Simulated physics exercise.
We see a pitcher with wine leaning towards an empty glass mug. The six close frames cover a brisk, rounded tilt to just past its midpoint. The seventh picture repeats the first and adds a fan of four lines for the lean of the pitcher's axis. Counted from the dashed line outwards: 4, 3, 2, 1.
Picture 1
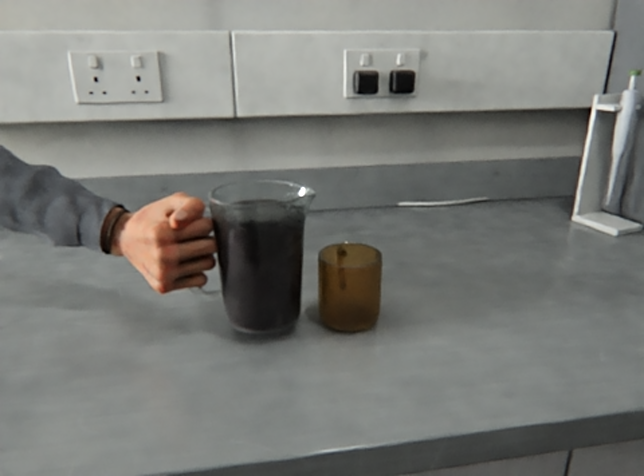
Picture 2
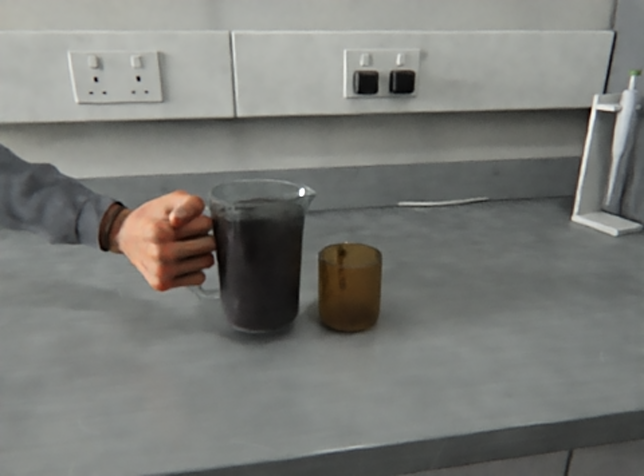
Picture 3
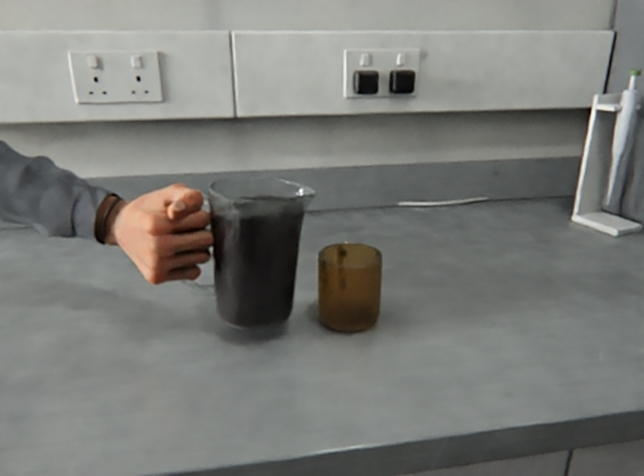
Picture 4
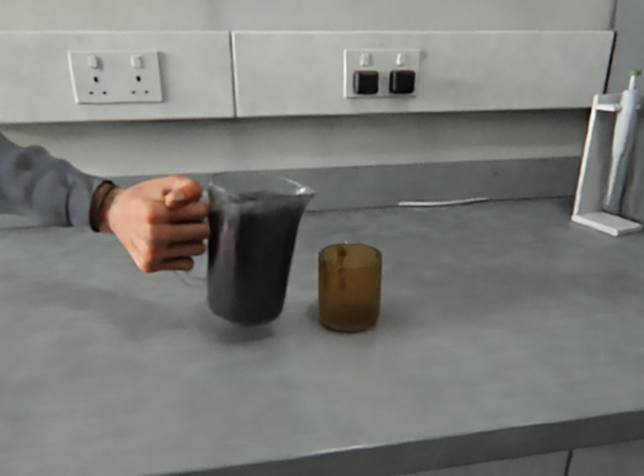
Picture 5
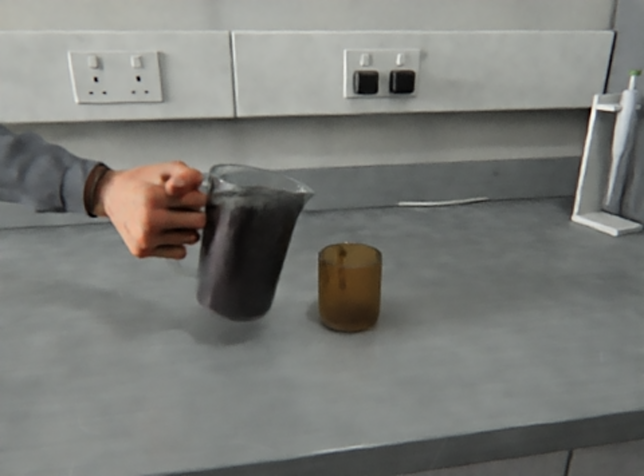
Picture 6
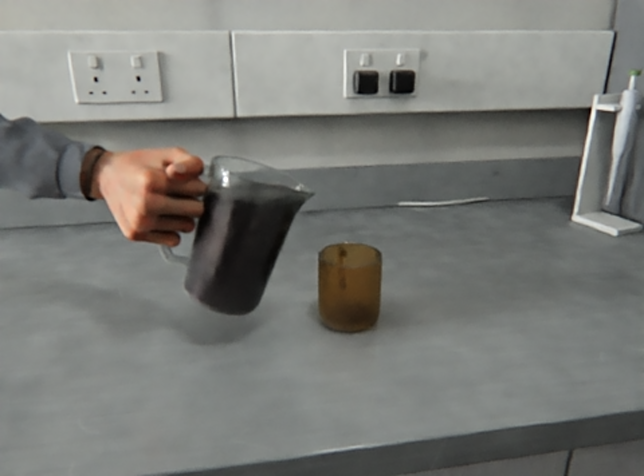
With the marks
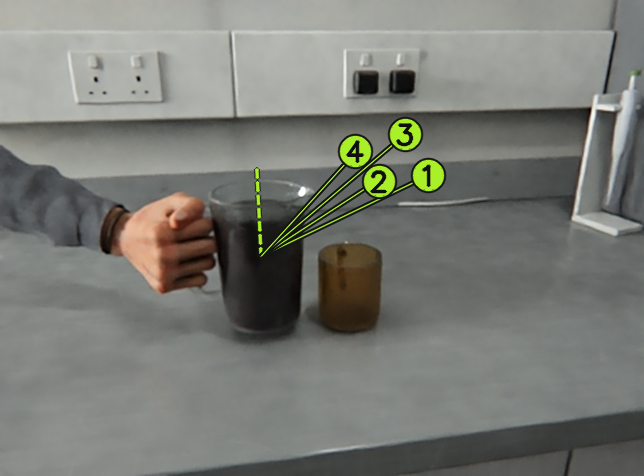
The clip opens with a hand on the left gripping the handle of an upright glass pitcher of dark liquid beside an amber mug on a grey counter. The hand then lifts the pitcher slightly and tilts it modestly rightward toward the mug, with no liquid leaving the lip.
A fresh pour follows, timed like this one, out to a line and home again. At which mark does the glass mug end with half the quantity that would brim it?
Take 3.
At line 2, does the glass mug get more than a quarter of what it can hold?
Yes.
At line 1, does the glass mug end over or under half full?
Over.
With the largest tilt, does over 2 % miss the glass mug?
Yes.
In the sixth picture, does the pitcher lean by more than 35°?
No, it does not.
In lime, 1 at (413, 182); 2 at (364, 189); 3 at (392, 145); 4 at (344, 164).
For line 1, the glass mug ends with about 73 % of what it can hold; 10 % of the wine is spilt.
For line 2, the glass mug ends with about 64 % of what it can hold; 3 % of the wine is spilt.
For line 3, the glass mug ends with about 49 % of what it can hold.
For line 4, the glass mug ends with about 32 % of what it can hold.
